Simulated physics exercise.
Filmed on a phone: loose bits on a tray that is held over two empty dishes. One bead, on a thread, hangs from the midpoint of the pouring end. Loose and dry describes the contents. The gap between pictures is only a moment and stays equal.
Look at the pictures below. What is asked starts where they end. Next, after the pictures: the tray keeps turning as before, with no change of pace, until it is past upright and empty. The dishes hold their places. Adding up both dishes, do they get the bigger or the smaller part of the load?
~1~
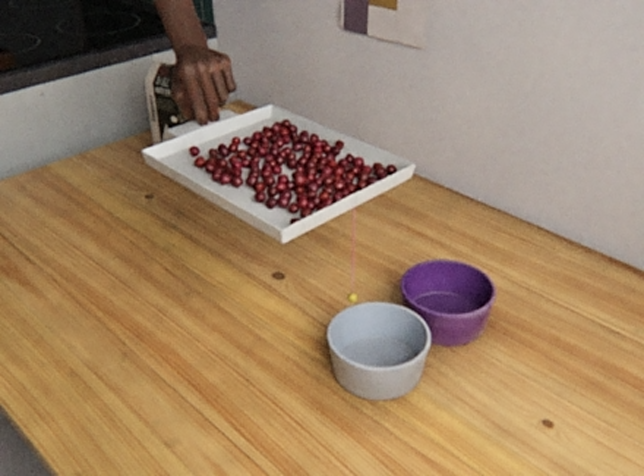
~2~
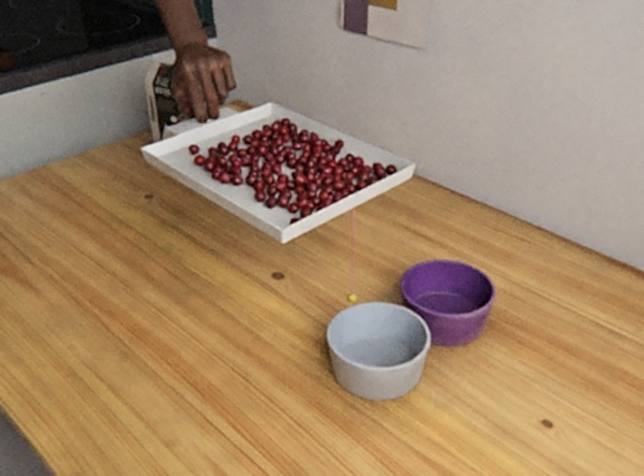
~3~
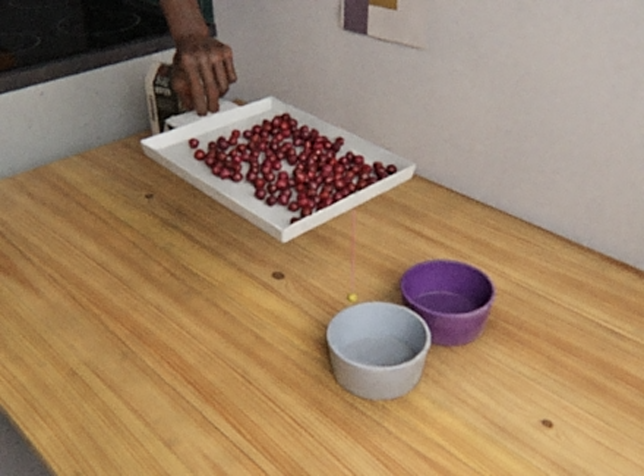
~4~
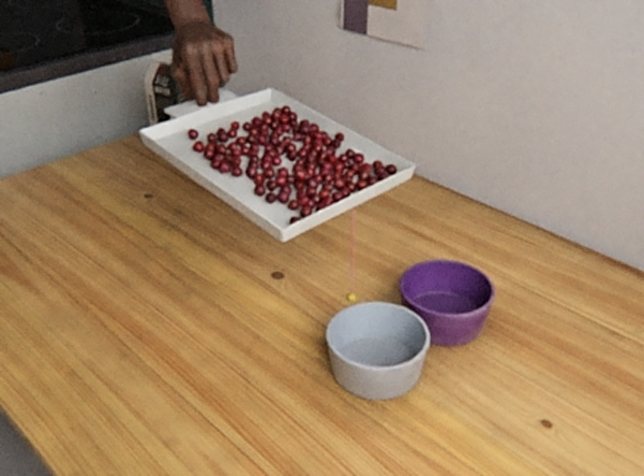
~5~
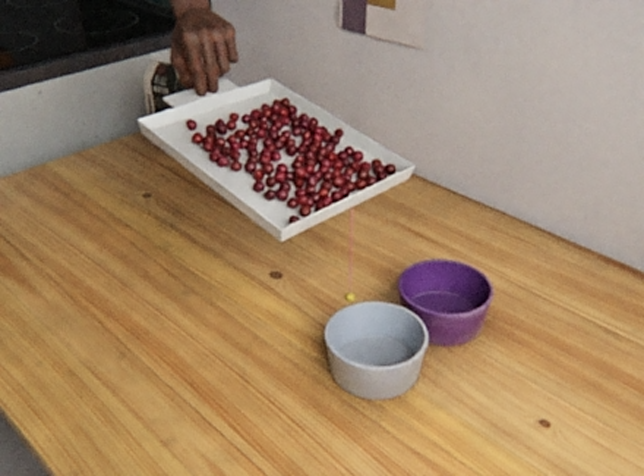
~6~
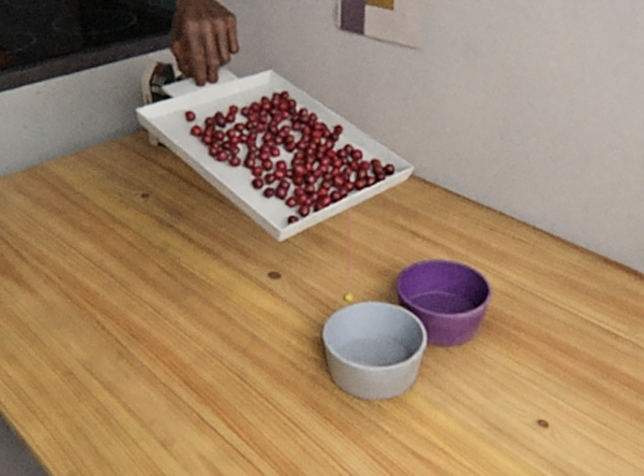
Dishes get most.
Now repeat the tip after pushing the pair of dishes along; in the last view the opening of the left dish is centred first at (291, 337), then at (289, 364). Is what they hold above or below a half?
Together the dishes get less than a half first, then less than a half.
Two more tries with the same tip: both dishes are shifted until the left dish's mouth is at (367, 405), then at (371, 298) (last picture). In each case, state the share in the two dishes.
You'd get 30 in a hundred first and 20 in a hundred after that.
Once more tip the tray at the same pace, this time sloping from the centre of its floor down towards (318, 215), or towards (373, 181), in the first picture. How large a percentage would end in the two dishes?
That comes to 40 per cent the first time and 50 per cent the second.
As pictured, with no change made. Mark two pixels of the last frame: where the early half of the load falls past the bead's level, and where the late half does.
Earlier half at (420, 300), later half at (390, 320).
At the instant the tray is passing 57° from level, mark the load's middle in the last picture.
Somewhere near pixel (341, 150).
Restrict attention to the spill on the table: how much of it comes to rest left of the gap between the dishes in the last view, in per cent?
Share to the left: Near 30 per cent.
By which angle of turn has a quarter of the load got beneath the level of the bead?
That happens at around 110°.
Soon after the last picture, tray tipped steeply; all on the tray.
A little later, tray tipped right over; nearly all on the tray; a stray few in the left dish.
Later still, tray tipped past a quarter turn; about half in the left dish; about a quarter in the right dish; about a third outside both.
At rest, tray tipped past a quarter turn; about half in the left dish; about a quarter in the right dish; about a third outside both.
